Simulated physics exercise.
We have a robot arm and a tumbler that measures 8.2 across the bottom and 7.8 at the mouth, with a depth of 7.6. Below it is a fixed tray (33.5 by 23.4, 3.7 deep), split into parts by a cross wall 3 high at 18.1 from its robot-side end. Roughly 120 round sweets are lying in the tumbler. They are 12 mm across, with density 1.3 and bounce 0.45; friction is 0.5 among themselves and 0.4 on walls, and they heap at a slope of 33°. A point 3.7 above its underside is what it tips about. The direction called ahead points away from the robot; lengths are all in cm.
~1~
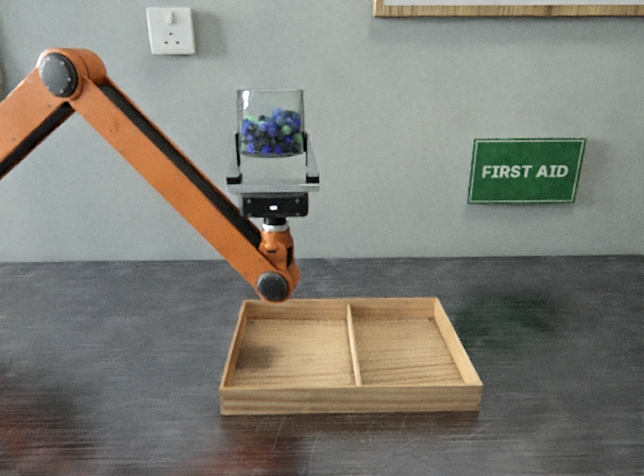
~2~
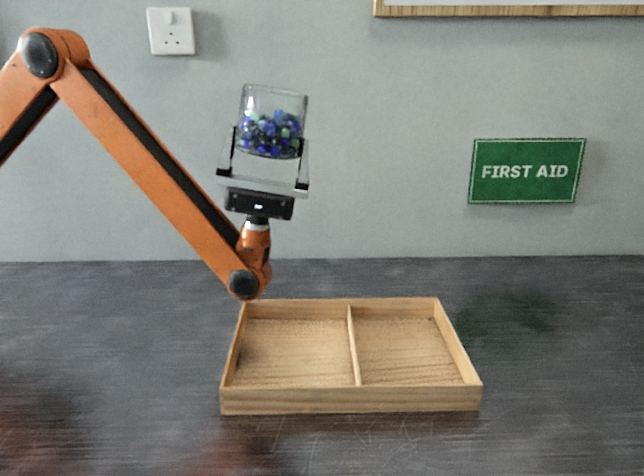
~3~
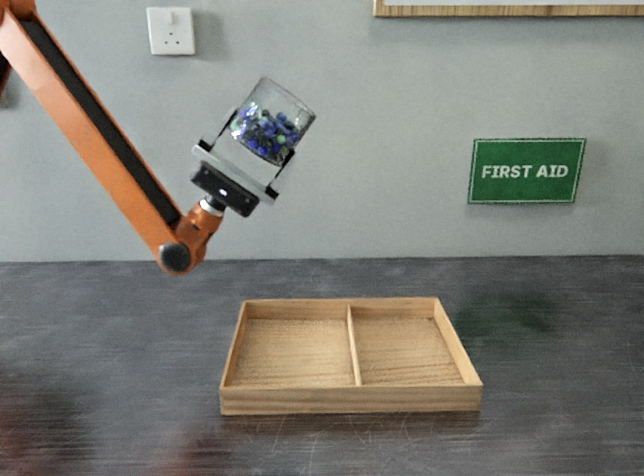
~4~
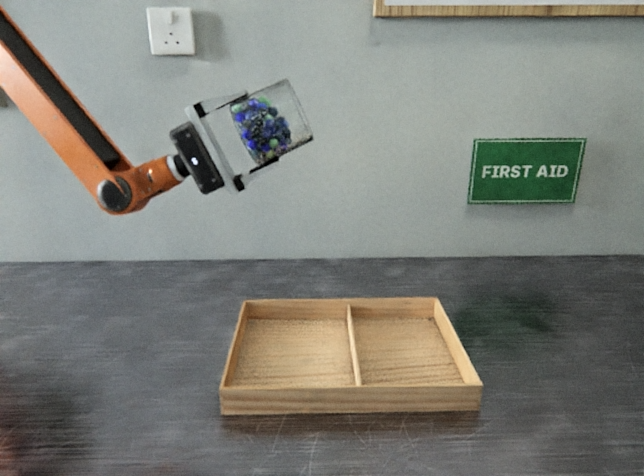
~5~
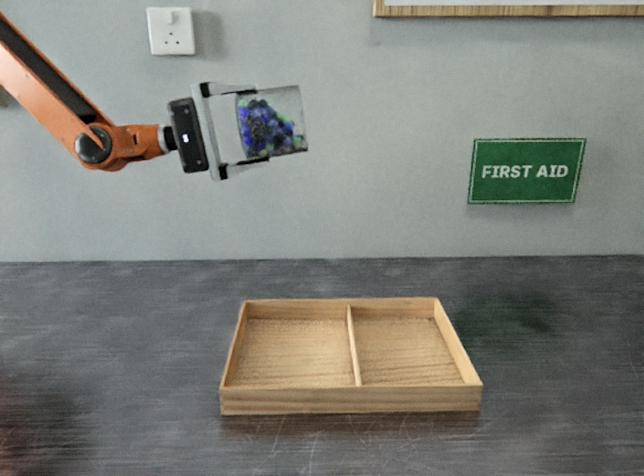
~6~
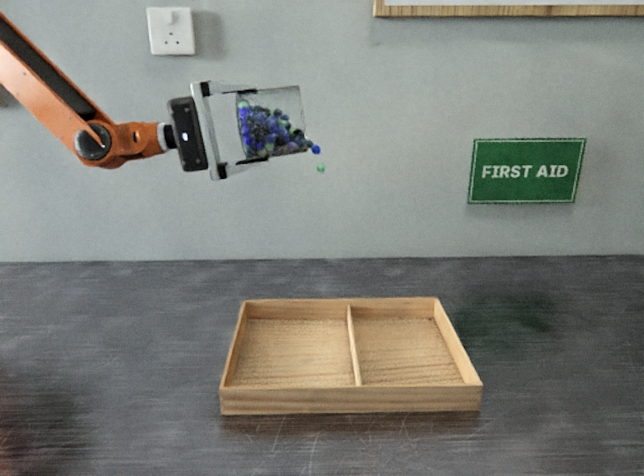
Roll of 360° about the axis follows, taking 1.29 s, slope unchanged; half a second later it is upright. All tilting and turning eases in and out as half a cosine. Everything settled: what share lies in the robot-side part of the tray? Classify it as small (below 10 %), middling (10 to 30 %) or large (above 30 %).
Classified as middling.
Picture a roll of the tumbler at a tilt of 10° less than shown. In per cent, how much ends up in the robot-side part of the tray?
It comes to around 5 percent.
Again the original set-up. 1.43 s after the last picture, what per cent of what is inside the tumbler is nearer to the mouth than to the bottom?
Roughly 40 %.
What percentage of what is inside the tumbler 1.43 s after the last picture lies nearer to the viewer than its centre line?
25 in a hundred, more or less.
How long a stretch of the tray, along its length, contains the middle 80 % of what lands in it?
It spans something like 22 centimetres, give or take.
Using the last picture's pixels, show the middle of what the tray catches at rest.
Roughly pixel (342, 349).
Then, 0.72 s later, tipped 83°, highest piece 39 above the table; 100 in the tumbler, 7 in the robot-side part, 3 in the far-side part, 9 in flight or on a rim.
Then, 1.43 s later, tipped 68°, highest piece 37 above the table; 81 in the tumbler, 24 in the robot-side part, 13 in the far-side part, 1 in flight or on a rim.
Then, 1.99 s later, upright, highest piece 37 above the table; 81 in the tumbler, 24 in the robot-side part, 14 in the far-side part.
Then, 2.69 s later, upright, highest piece 37 above the table; 81 in the tumbler, 24 in the robot-side part, 14 in the far-side part.
At rest, 81 in the tumbler, 24 in the robot-side part, 14 in the far-side part. That is 20 % in the robot-side part of the tray.
